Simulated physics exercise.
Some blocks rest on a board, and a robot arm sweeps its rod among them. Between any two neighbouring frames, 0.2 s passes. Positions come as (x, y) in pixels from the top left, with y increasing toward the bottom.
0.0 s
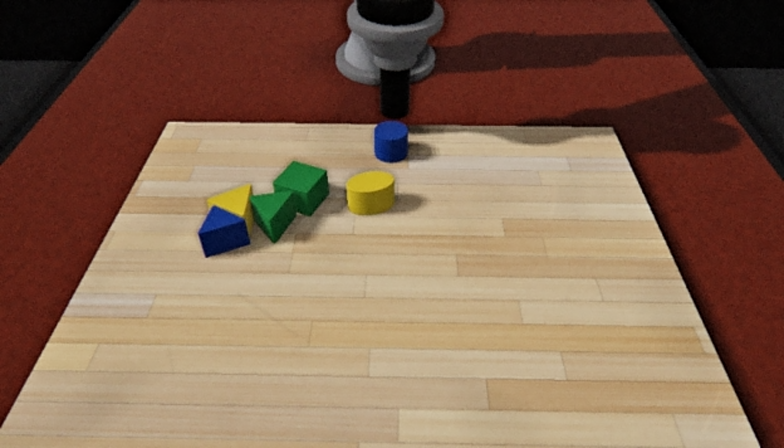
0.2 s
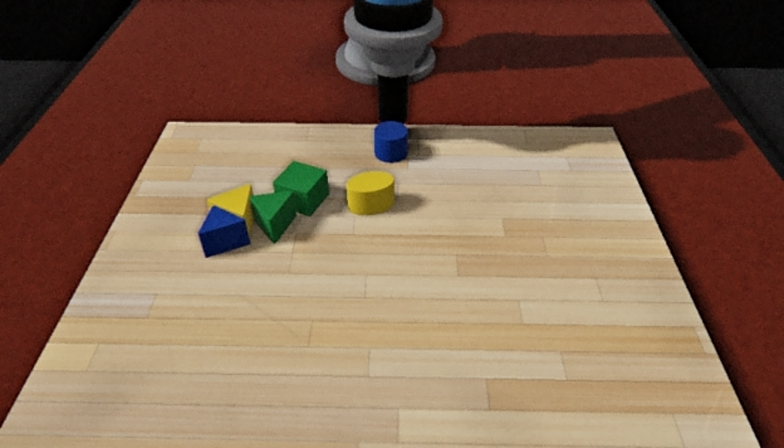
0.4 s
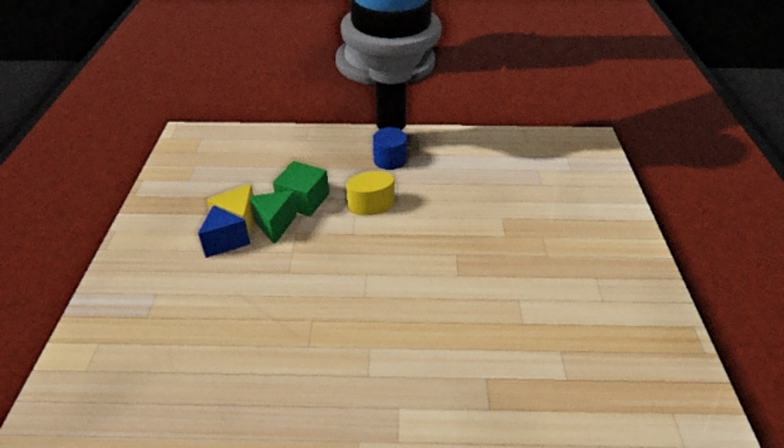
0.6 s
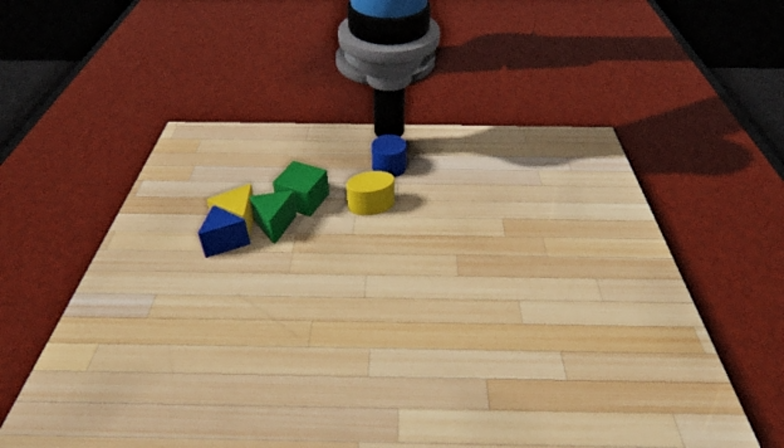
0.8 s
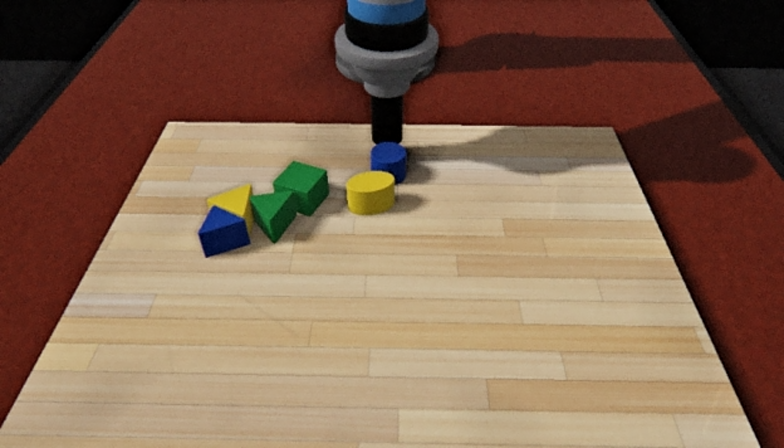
On a wooden board holding six coloured blocks, a robot arm lowers its rod toward the blue cylinder near the far edge, then pushes it a short way toward the viewer, closer to the yellow oval block.
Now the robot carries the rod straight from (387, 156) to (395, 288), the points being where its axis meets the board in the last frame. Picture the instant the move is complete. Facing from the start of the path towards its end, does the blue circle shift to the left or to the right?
Toward the left.
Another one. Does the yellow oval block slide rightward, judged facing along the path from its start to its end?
Answer: Yes.
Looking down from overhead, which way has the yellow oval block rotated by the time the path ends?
My answer: Clockwise.
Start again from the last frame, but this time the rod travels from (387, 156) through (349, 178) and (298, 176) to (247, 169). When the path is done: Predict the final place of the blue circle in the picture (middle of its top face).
Its top face will be centred at roughly (382, 165).
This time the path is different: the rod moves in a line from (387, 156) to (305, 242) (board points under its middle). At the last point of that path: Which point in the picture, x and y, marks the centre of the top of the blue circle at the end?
The middle of the upper face of the blue circle will lie at about (387, 174) in the picture.
On the path given first. One third of the way, rod (390, 177); yellow oval block (366, 200), turned 85° clockwise; blue circle (400, 192).
Two thirds of the way, rod (392, 219); yellow oval block (357, 208), turned 105° clockwise; blue circle (417, 233).
At the end, rod (395, 270); green square still; yellow oval block (357, 208), turned 105° clockwise; blue circle (438, 262).
